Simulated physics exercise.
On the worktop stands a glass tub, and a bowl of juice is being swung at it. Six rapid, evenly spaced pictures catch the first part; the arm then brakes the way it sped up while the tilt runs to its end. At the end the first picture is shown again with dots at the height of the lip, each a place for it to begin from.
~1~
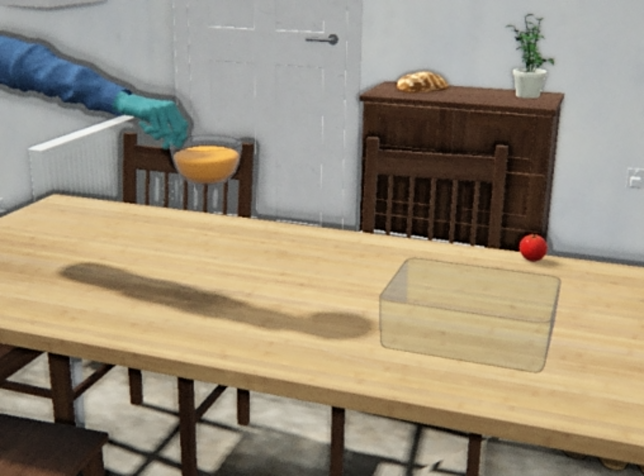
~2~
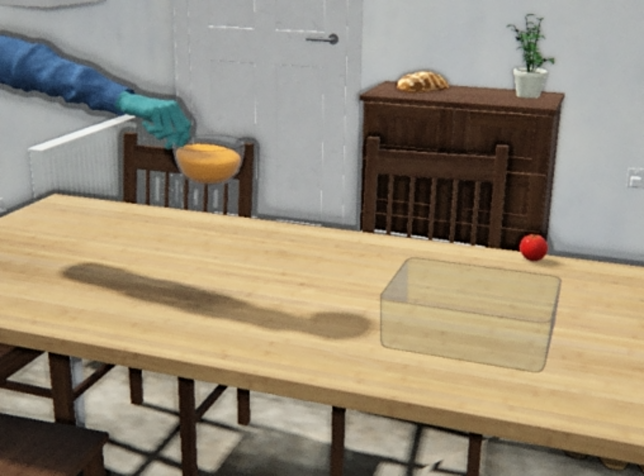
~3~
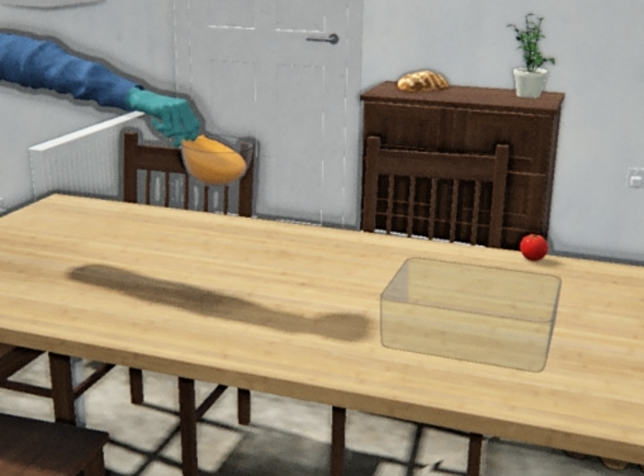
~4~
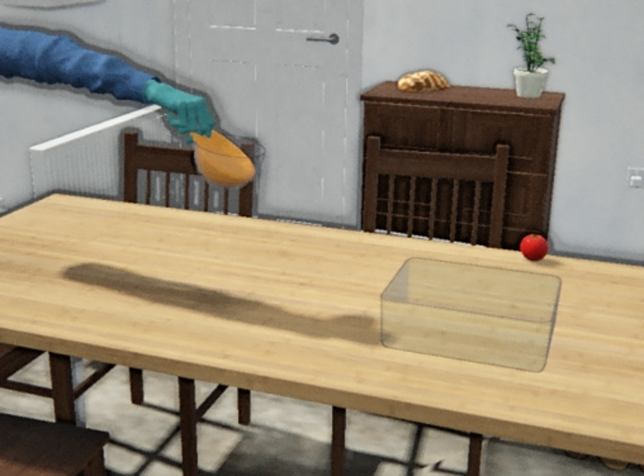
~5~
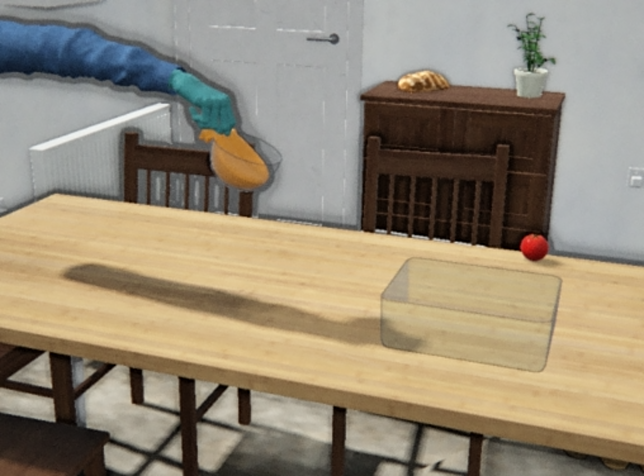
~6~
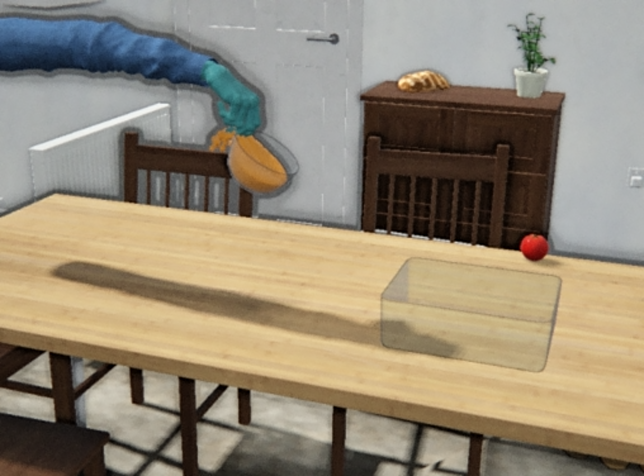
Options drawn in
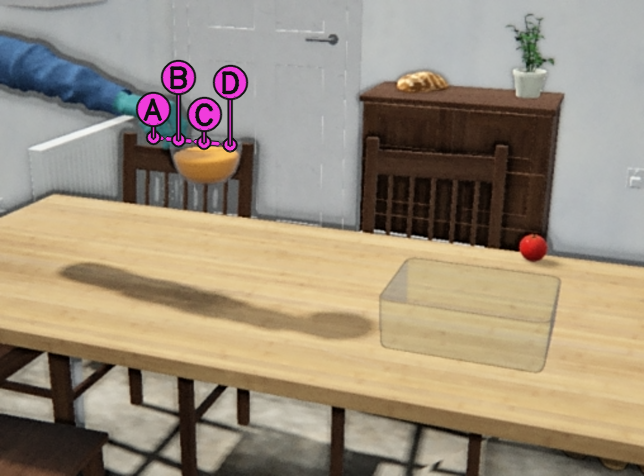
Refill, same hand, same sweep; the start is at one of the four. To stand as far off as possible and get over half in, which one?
Go for C.
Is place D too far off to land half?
No.
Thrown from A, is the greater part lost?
Yes, that goes wrong.
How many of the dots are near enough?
Two.
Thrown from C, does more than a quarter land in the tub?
Yes, clearly.
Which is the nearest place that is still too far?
B.
On the marked copy, A at (153, 137); B at (178, 139); C at (204, 142); D at (230, 144).
Choosing A, about 0 % lands in the tub, 96 % falls short and 4 % goes beside or beyond.
Choosing B, about 24 % lands in the tub, 70 % falls short and 6 % goes beside or beyond.
Choosing C, about 68 % lands in the tub, 19 % falls short and 14 % goes beside or beyond.
Choosing D, about 69 % lands in the tub, 10 % falls short and 21 % goes beside or beyond.
